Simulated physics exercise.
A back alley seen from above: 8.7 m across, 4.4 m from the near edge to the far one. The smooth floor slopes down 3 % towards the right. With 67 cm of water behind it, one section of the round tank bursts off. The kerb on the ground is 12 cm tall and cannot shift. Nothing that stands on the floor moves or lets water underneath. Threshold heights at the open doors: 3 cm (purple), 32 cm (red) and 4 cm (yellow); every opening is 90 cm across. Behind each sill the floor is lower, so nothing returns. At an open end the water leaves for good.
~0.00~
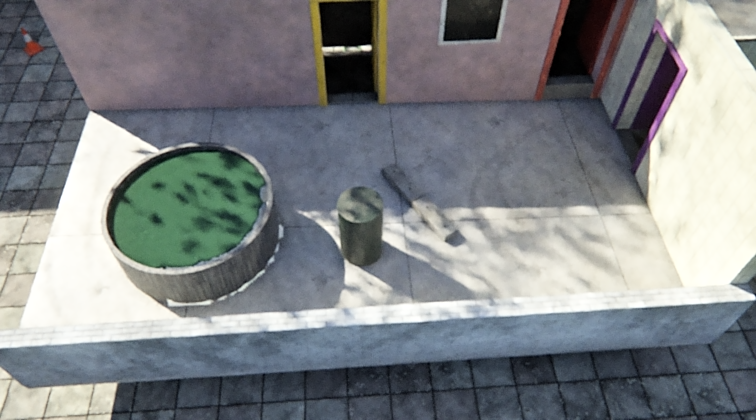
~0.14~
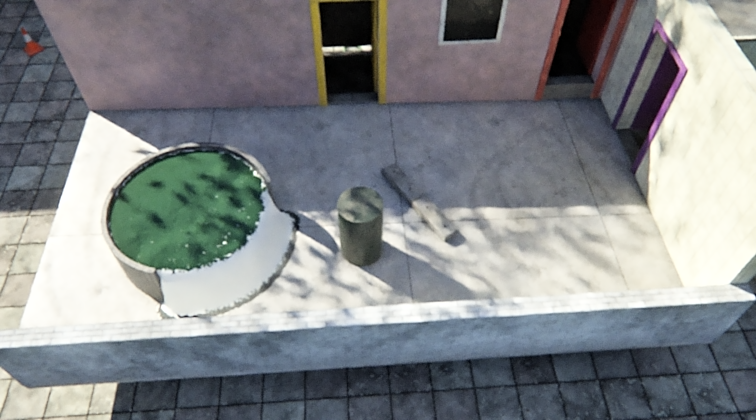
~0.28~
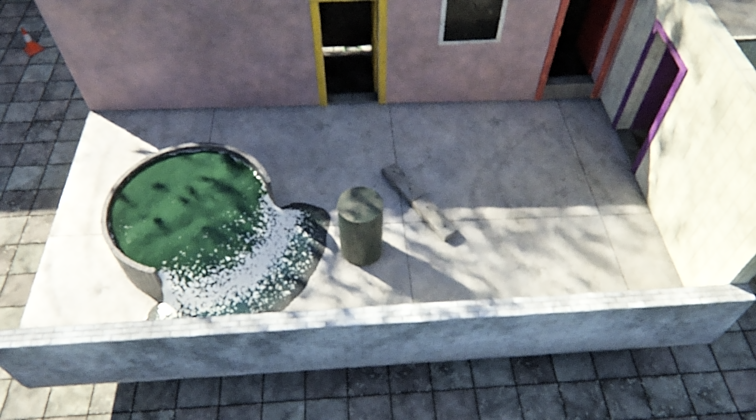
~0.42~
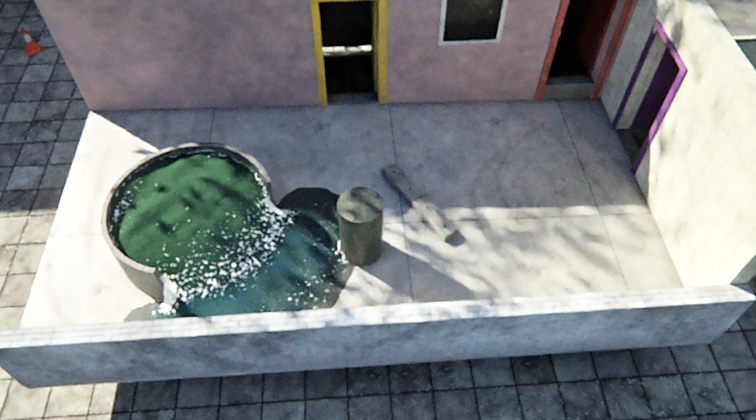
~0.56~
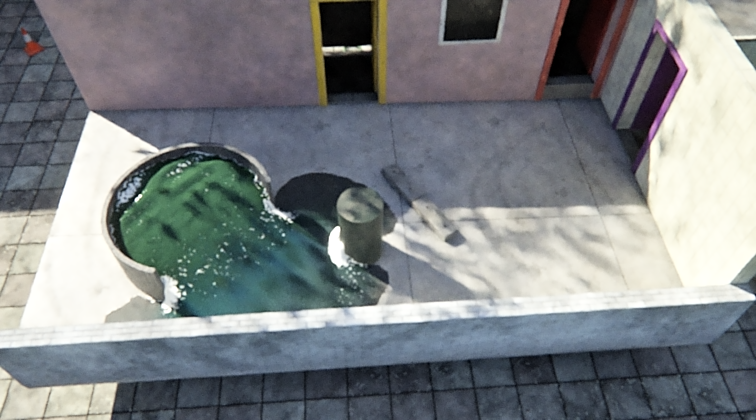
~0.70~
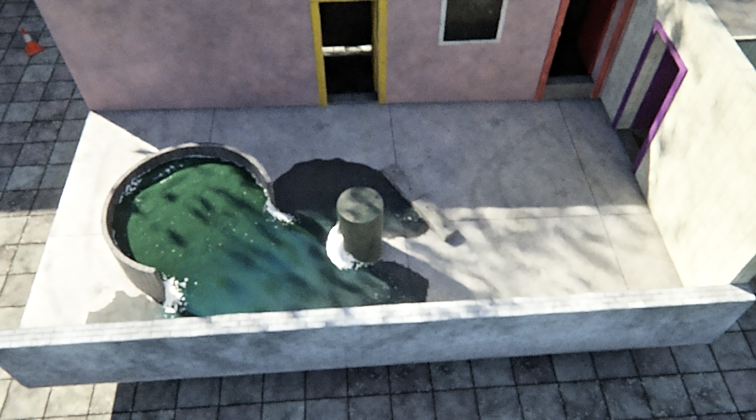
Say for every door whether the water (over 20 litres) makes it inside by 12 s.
Door by door: At the purple door it exceeds the limit; at the red door it stays under the limit; at the yellow door it passes the limit.
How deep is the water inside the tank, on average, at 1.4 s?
About 29 cm.
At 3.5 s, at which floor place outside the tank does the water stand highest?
Near (657, 251).
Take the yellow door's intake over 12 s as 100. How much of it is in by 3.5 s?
About 10 per cent.
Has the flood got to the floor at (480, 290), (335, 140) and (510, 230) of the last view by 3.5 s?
In turn: Under water, under water, under water.
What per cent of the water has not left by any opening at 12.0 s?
Some 76 per cent remains.
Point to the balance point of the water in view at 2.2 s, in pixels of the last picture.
At about (336, 267).
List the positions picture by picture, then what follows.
The round tank at (189, 206) is whole and still, 67 cm deep, in the first frame.
The front is at (165, 315), 1.2 m from the gap at (247, 267); 0.5 m2 of floor is under water; 67 cm left at the back of the round tank, in the second frame.
Water pours out at (248, 269) and has run 1.4 m, to (316, 211); deepest outside 35 cm, 67 cm at the round tank's back, in the third frame.
Water pours out at (248, 271) and has run 1.8 m, to (344, 204); deepest outside 39 cm, 62 cm at the round tank's back, in the fourth frame.
The front is at (380, 206), 2.2 m from the gap at (249, 271); 4.6 m2 of floor is under water; 58 cm left at the back of the round tank, in the fifth frame.
Water pours out at (249, 271) and has run 2.6 m, to (389, 181); deepest outside 74 cm, 55 cm at the round tank's back, in the sixth frame.
After 1.4 s water covers 30 % of the floor and is deepest (40 cm) near (378, 333); purple door not reached, red door not reached, yellow door not reached.
After 2.2 s water covers 50 % of the floor and is deepest (32 cm) near (336, 335); purple door not reached, red door not reached, yellow door not reached.
After 3.5 s water covers 65 % of the floor and is deepest (32 cm) near (657, 251); purple door 13 cm at the sill, 9 L in, red door 10 cm at the sill, 0 L in, yellow door 6 cm at the sill, 4 L in.
After 7.0 s water covers 75 % of the floor and is deepest (19 cm) near (595, 107); purple door 14 cm at the sill, 126 L in, red door 17 cm at the sill, 0 L in, yellow door 6 cm at the sill, 35 L in.
After 12.0 s water covers 75 % of the floor and is deepest (18 cm) near (686, 318); purple door 12 cm at the sill, 337 L in, red door 16 cm at the sill, 0 L in, yellow door 5 cm at the sill, 53 L in.
